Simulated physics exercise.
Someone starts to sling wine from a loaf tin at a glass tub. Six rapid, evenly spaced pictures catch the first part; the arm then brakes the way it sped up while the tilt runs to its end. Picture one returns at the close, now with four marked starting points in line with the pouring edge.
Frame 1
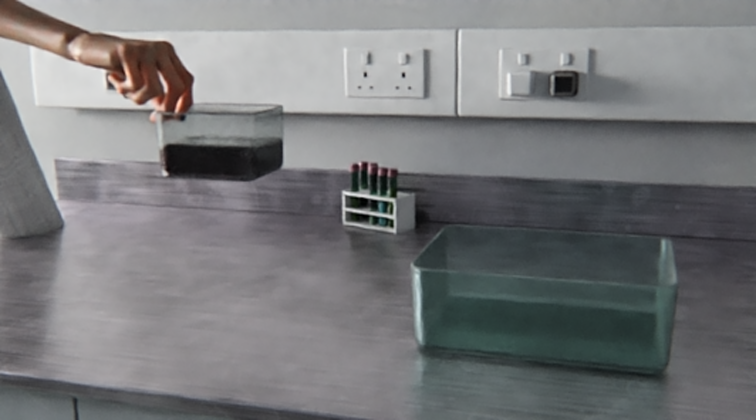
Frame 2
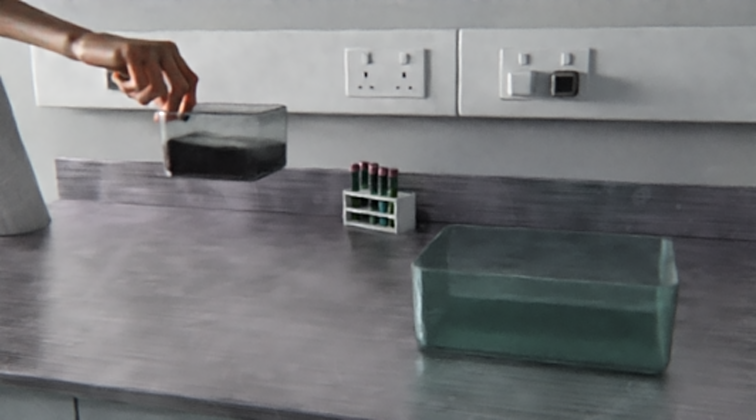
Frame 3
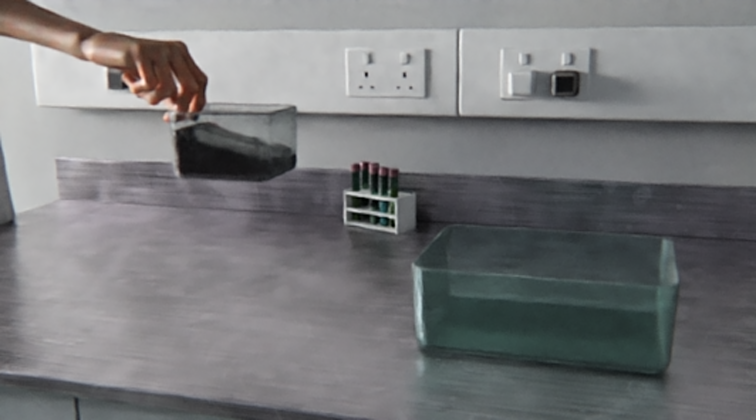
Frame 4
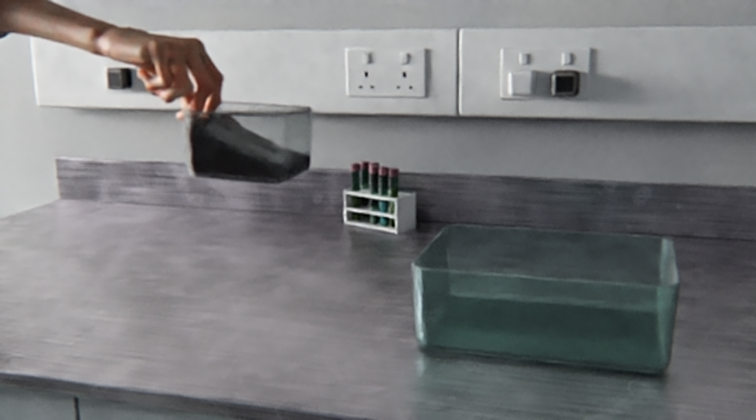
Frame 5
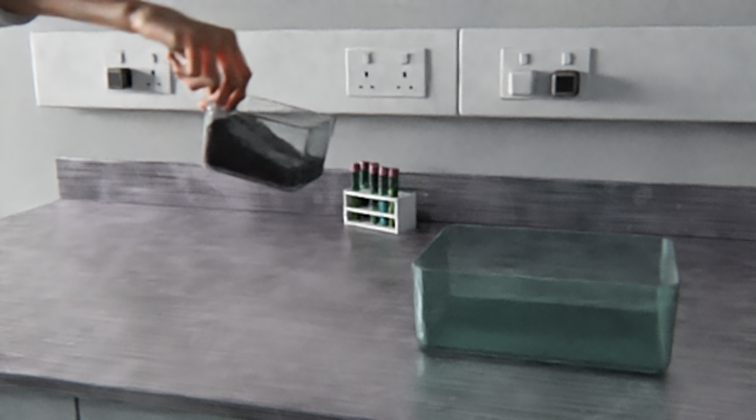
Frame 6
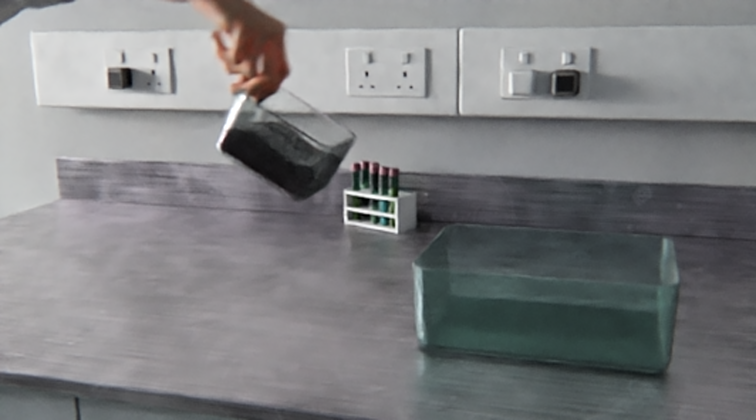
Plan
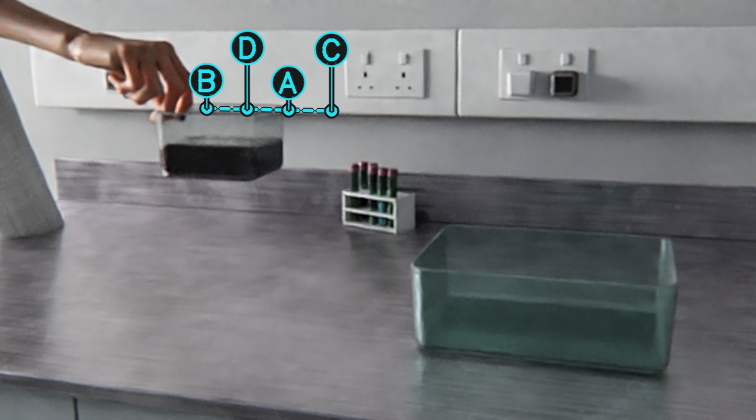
At first, a hand holds a clear, rectangular container of dark liquid upright above a grey counter, left of a small rack of tubes and a larger greenish glass tub. The hand carries it rightward, slowly and then faster, and the liquid sloshes inside. Finally, the container tilts down to the right, still short of the tub.
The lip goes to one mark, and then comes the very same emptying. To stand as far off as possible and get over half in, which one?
That is spot A.
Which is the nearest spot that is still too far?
It is D.
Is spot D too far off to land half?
Yes.
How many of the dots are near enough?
Two of them.
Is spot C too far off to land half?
No, that is safe.
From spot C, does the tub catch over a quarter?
Yes, it does.
In cyan, A at (288, 110); B at (206, 108); C at (331, 111); D at (247, 109).
If A is chosen, about 73 % lands in the tub, 21 % falls short and 7 % goes beside or beyond.
If B is chosen, about 0 % lands in the tub, 98 % falls short.
If C is chosen, about 86 % lands in the tub, 6 % falls short and 8 % goes beside or beyond.
If D is chosen, about 31 % lands in the tub, 66 % falls short and 4 % goes beside or beyond.
